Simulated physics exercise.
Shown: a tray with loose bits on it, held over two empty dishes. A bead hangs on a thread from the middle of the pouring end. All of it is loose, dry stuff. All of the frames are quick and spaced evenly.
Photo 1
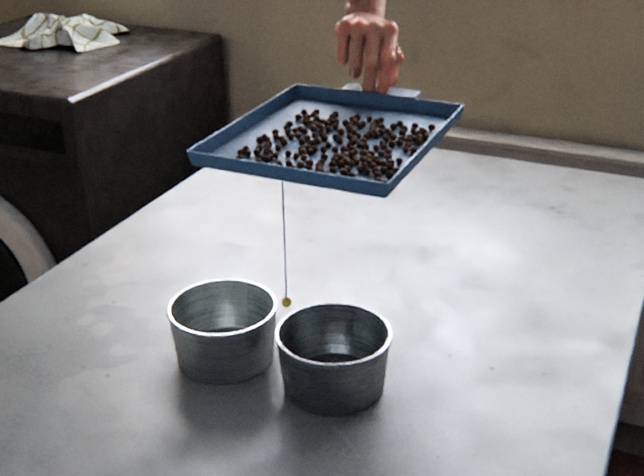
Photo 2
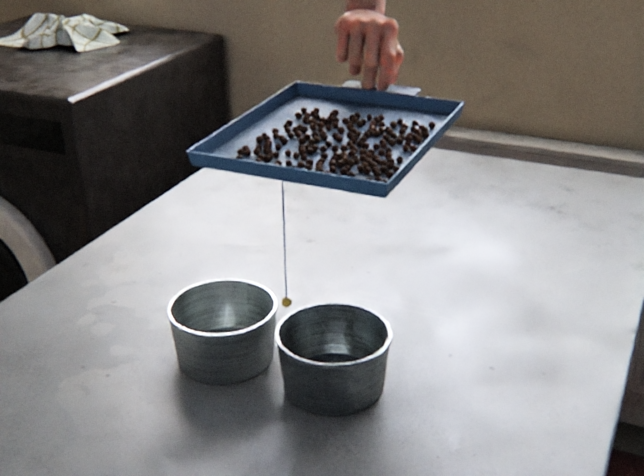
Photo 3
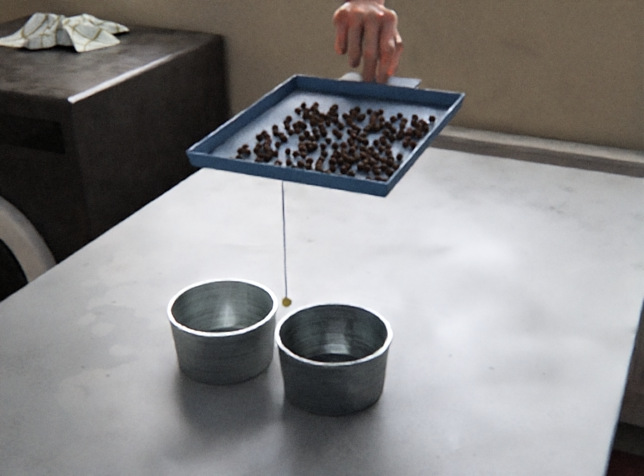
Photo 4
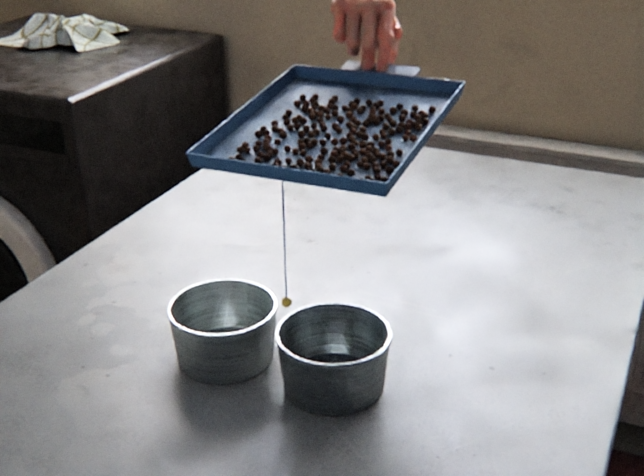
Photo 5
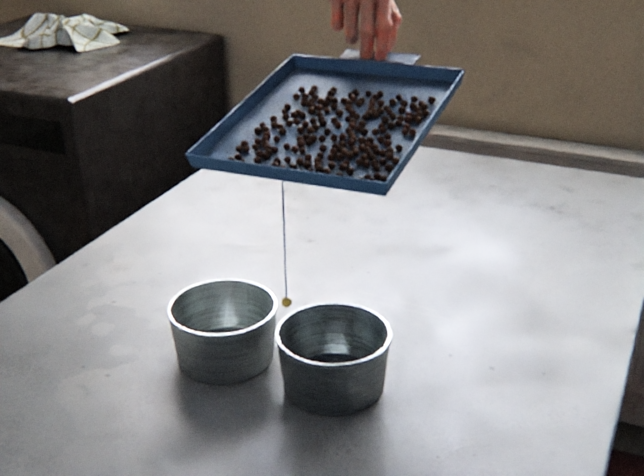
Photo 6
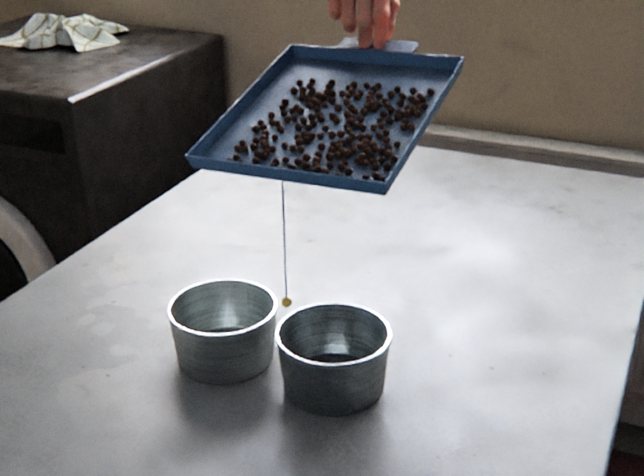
The clip opens on a hand holding a blue tray of small dark brown berries level above two empty metal dishes, a bead hanging on a thread between them. The hand slowly raises the tray's far side, tilting it slightly toward the front, while the berries stay spread across it.
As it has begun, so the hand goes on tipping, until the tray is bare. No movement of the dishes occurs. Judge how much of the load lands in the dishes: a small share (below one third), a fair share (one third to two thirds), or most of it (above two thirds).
A fair share.
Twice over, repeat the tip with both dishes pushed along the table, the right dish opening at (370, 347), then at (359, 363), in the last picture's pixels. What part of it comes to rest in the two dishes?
50 %, then 70 %.
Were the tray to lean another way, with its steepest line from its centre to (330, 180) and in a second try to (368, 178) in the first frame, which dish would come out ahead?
Toward the first point it's the dish to the right; toward the second, the dish to the right.
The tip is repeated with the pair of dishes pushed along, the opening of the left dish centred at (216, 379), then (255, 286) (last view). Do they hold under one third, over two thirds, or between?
Where the dishes stand first, under a third; where they stand second, below one third.
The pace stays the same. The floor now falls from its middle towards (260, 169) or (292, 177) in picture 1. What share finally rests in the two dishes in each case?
About 80 % and 50 %.
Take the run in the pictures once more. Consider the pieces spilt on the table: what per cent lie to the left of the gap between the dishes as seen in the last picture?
It comes out at roughly 70 percent.
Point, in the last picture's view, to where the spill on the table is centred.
Roughly at (220, 449).
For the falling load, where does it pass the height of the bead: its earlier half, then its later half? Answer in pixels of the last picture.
Near (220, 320) to start, and near (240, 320) afterwards.
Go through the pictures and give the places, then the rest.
Corners of the pouring end at (191, 150) and (386, 182), level; middle of the load at (344, 149), allspice berries; left dish at (196, 354); right dish at (310, 384); bead on its thread at (287, 302), in the first picture.
Corners of the pouring end at (191, 150) and (386, 182), level; middle of the load at (344, 148), in the second picture.
Corners of the pouring end at (191, 151) and (385, 182), tipped barely, lowest at the left corner; middle of the load at (344, 145), in the third picture.
Corners of the pouring end at (190, 152) and (385, 181), tipped a little, lowest at the left corner; middle of the load at (343, 141), in the fourth picture.
Corners of the pouring end at (190, 153) and (384, 181), tipped a little, lowest at the left corner; middle of the load at (343, 137), in the fifth picture.
Corners of the pouring end at (189, 154) and (384, 181), tipped a little, lowest at the left corner; middle of the load at (341, 134); left dish at (196, 354); right dish at (310, 384), in the sixth picture.
Soon, tray tipped steeply; nearly all on the tray; a stray few in the air.
A while on, tray tipped right over; about two thirds on the tray; a stray few in the left dish; a stray few outside both; about a quarter in the air.
Towards the end, tray tipped past a quarter turn; a small part in the right dish; about half in the left dish; about half outside both.
Finally, tray tipped past a quarter turn; a small part in the right dish; about half in the left dish; about half outside both.
